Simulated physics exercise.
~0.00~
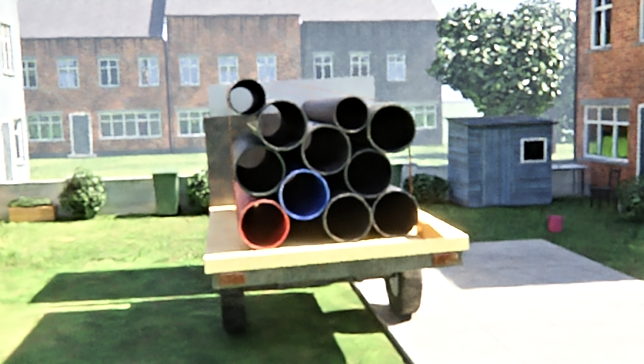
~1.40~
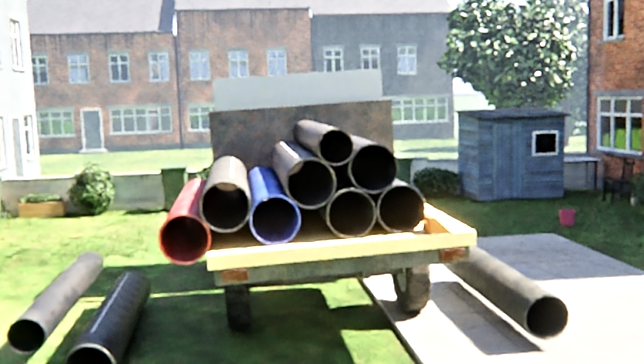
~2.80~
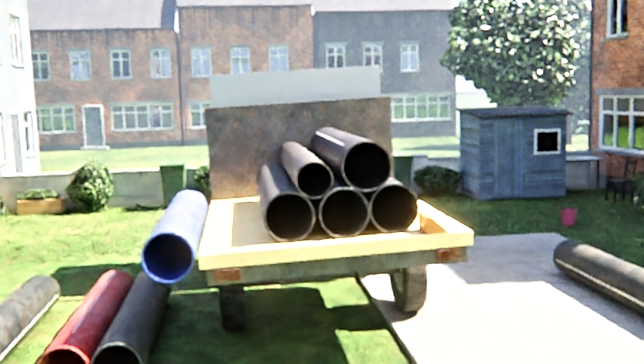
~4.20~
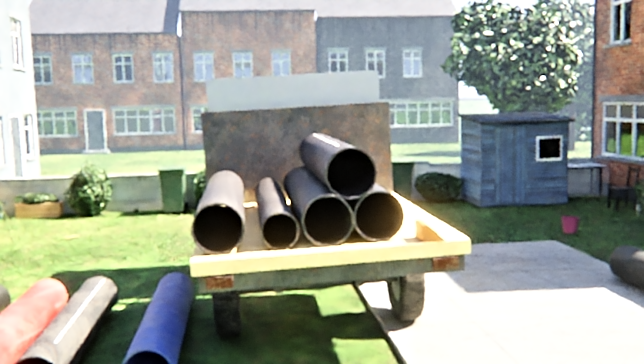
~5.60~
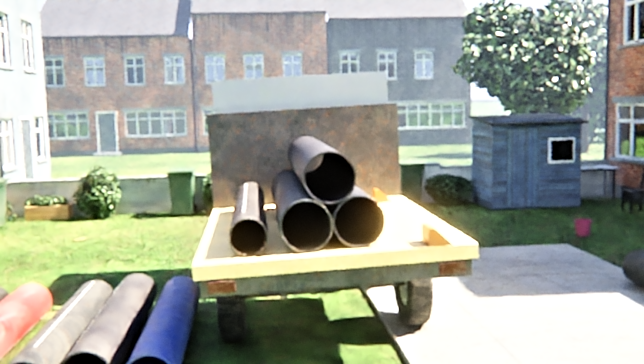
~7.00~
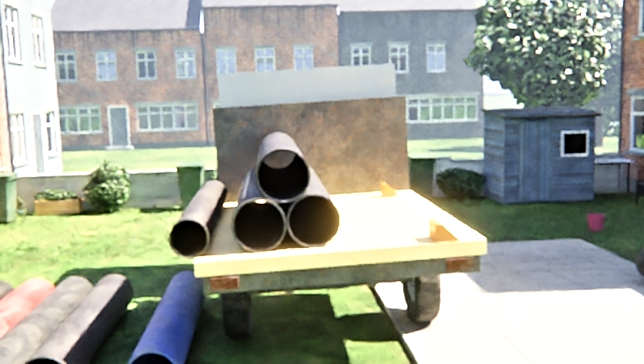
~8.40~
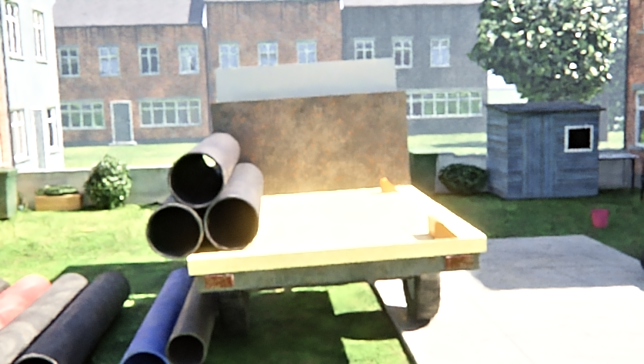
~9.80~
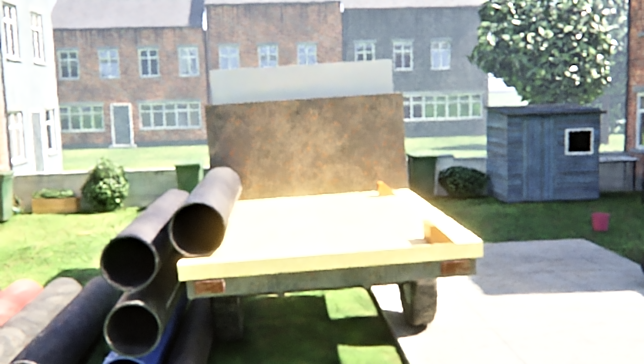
A stack of hollow dark pipes, with one red and one blue among them, sits on the pale flat bed of a lorry seen from its tail end in a grassy yard, with brick houses and a blue-grey shed behind. The stack collapses, and pipes drop off both sides. The red pipe rolls left and falls onto the grass, and the blue one follows it over the left edge. The remaining dark pipes shift left across the deck as the view drifts slightly. Finally the last three slide over the left side, tumbling onto those below and leaving the deck almost bare.
